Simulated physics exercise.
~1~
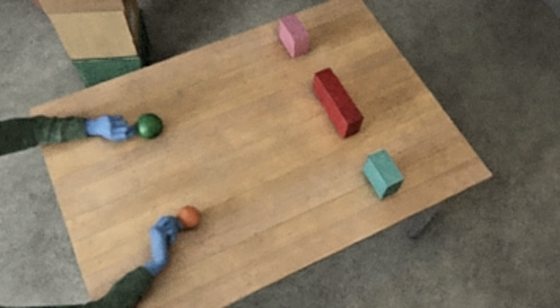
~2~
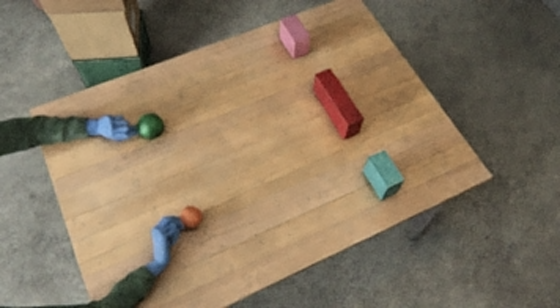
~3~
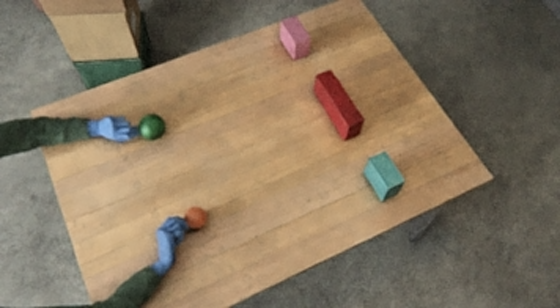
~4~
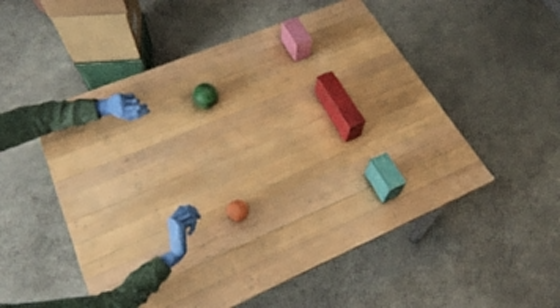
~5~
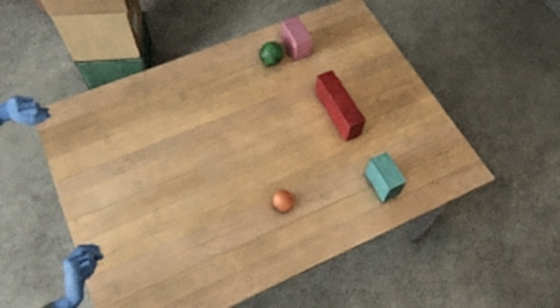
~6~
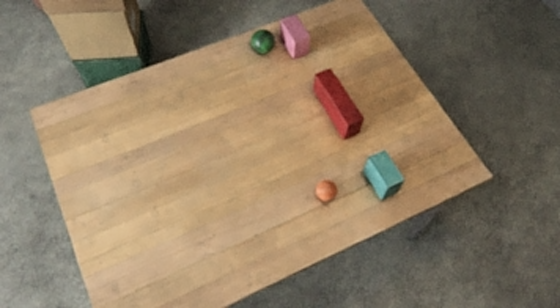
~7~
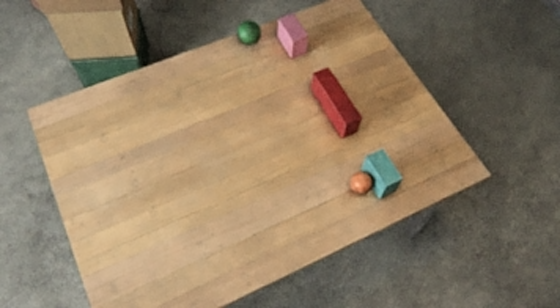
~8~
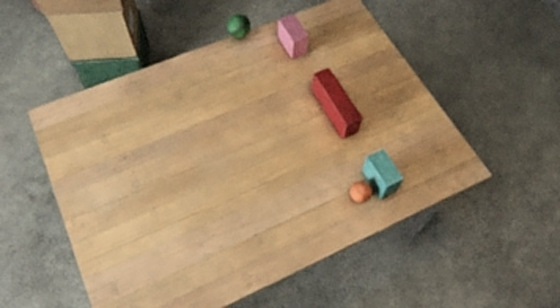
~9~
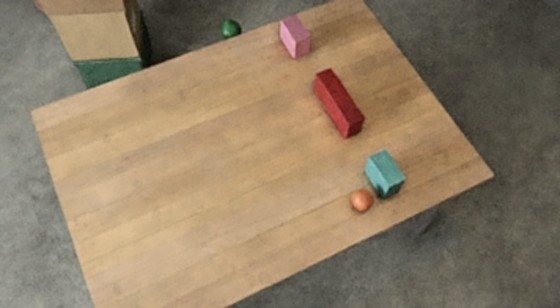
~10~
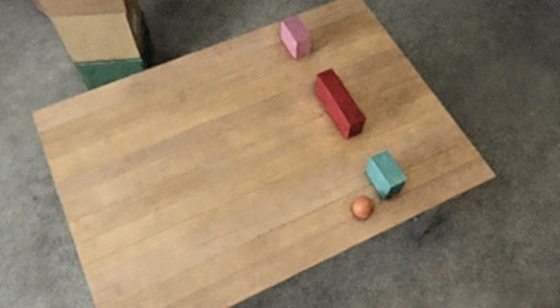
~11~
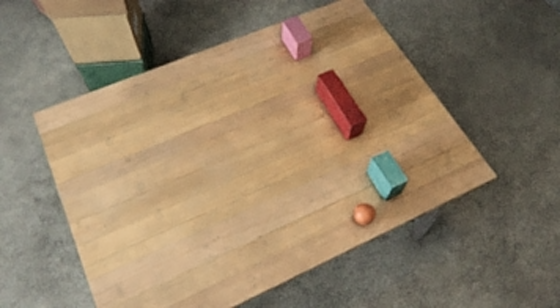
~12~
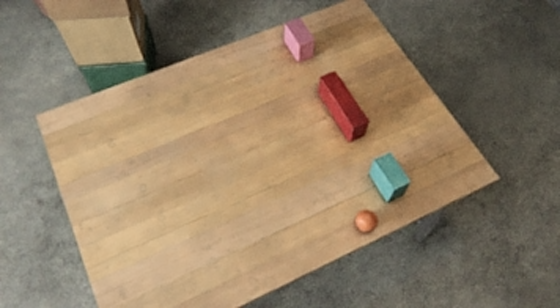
On a wooden table, gloved hands releasing a green ball and an orange, both hitting blocks, the ball leaving over the edge.
